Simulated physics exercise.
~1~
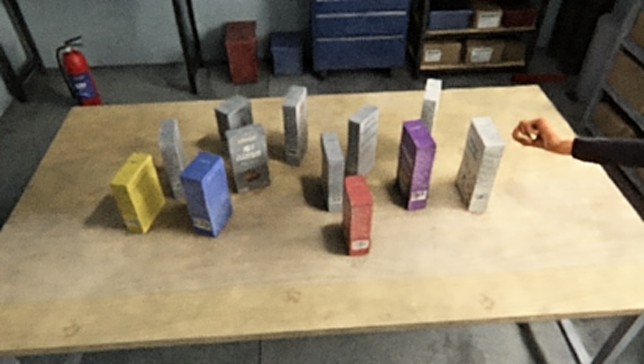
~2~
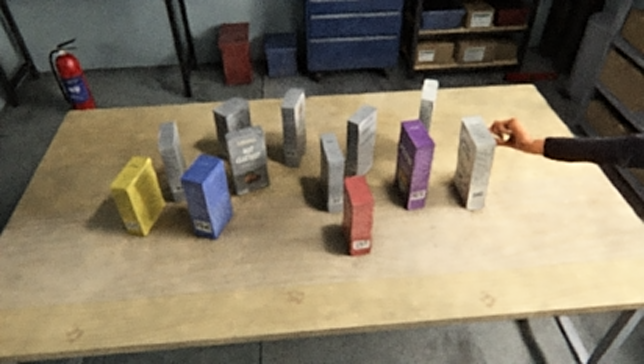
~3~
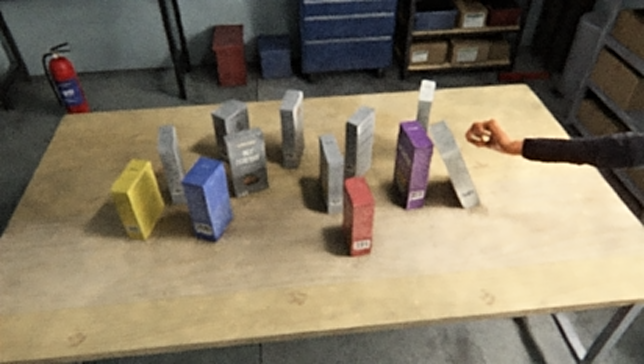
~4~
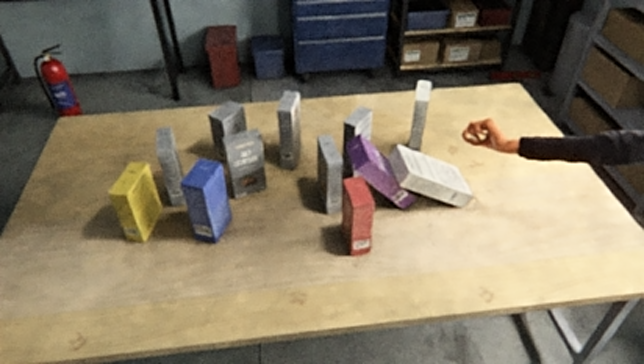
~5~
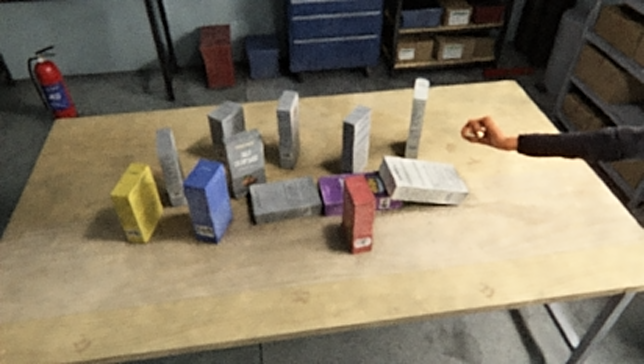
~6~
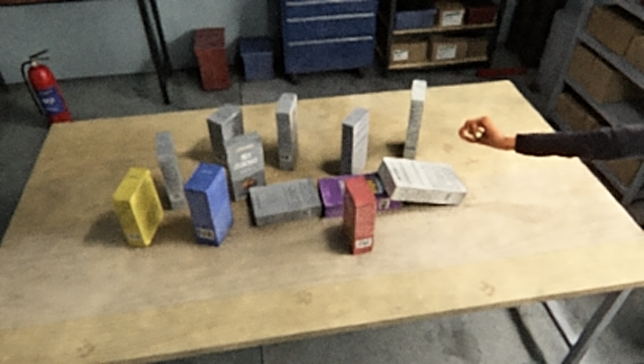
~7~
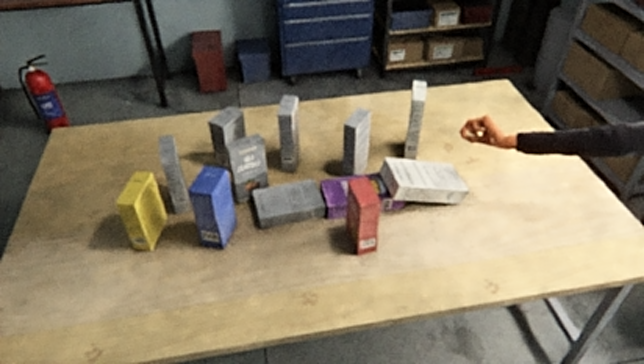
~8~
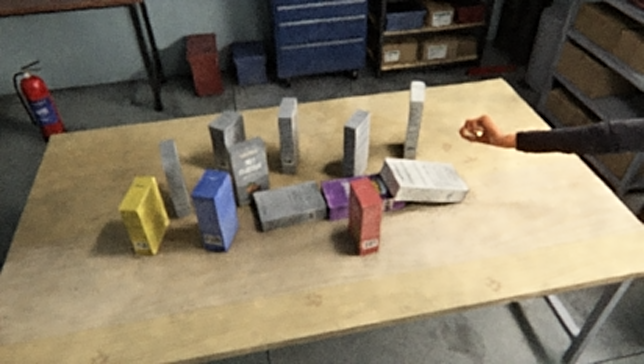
In a workshop with a fire extinguisher, blue drawers and shelving behind, a wooden table is seen from slightly above as the view drifts a little sideways. Upright boxes stand scattered across it, mostly grey, with yellow and blue ones at left, a red one near the front and a purple one toward the right. A hand reaches in from the right and nudges the pale box at the right end. That box tips left into the purple one, which topples against a grey box and knocks it flat. The three lie in a row behind the red box, while the yellow, blue, red and remaining grey boxes stay standing and the hand hovers at right.
